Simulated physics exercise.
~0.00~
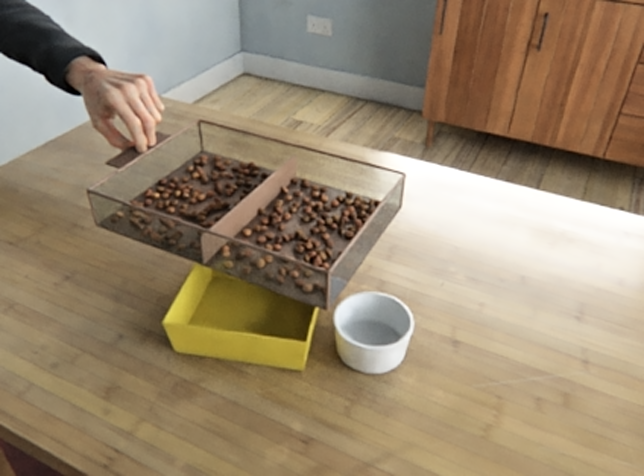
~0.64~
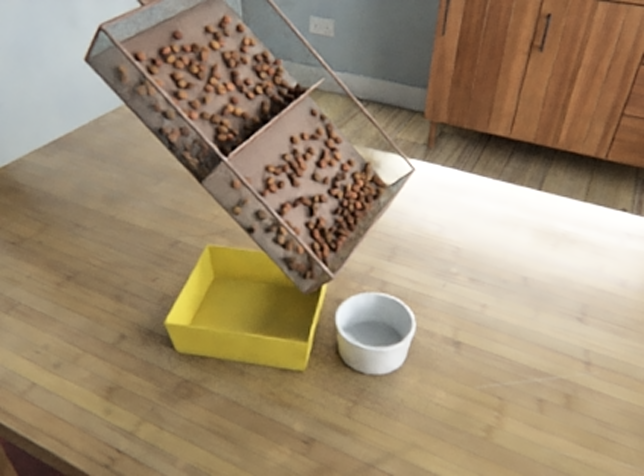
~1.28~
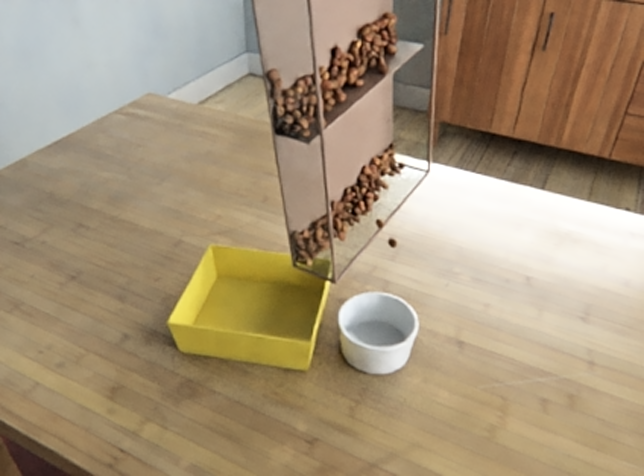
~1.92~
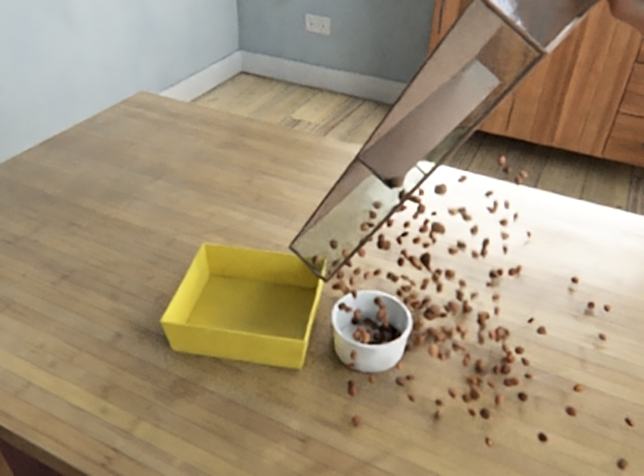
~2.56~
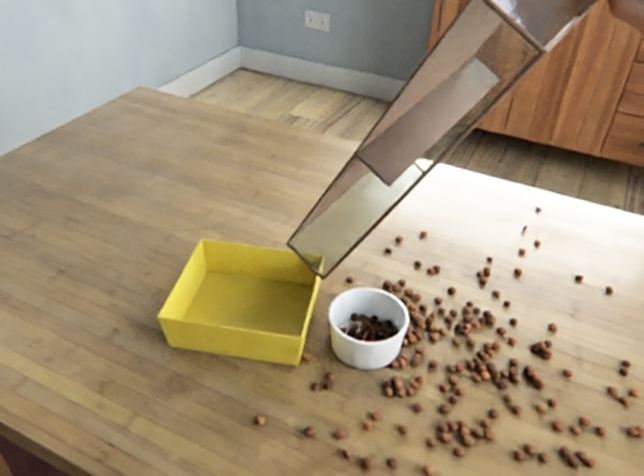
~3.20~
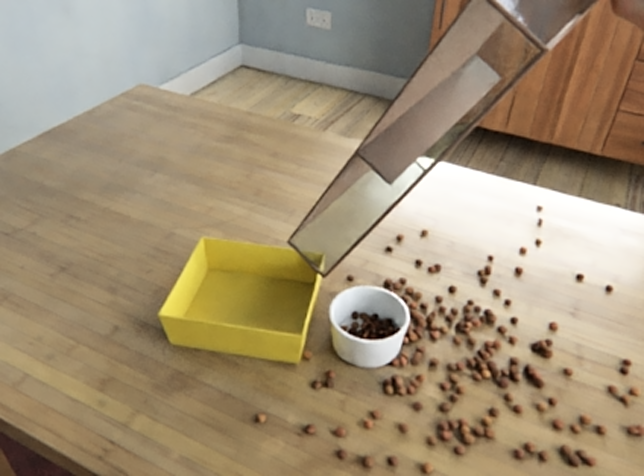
A hand in a dark sleeve holds a clear-sided, divided tray of brown kibble above a wooden table, seen from slightly above in a room with grey walls and a wooden cabinet. Below the tray sit a yellow tin and, to its right, a small round white dish. The tray tips steeply to the right, and the kibble slides and piles against its partition and end wall. As it turns past upright, pieces spill out in a wide shower over the dish and table. The emptied tray stays tilted, with some kibble in the dish, most scattered across the table, and the tin empty.
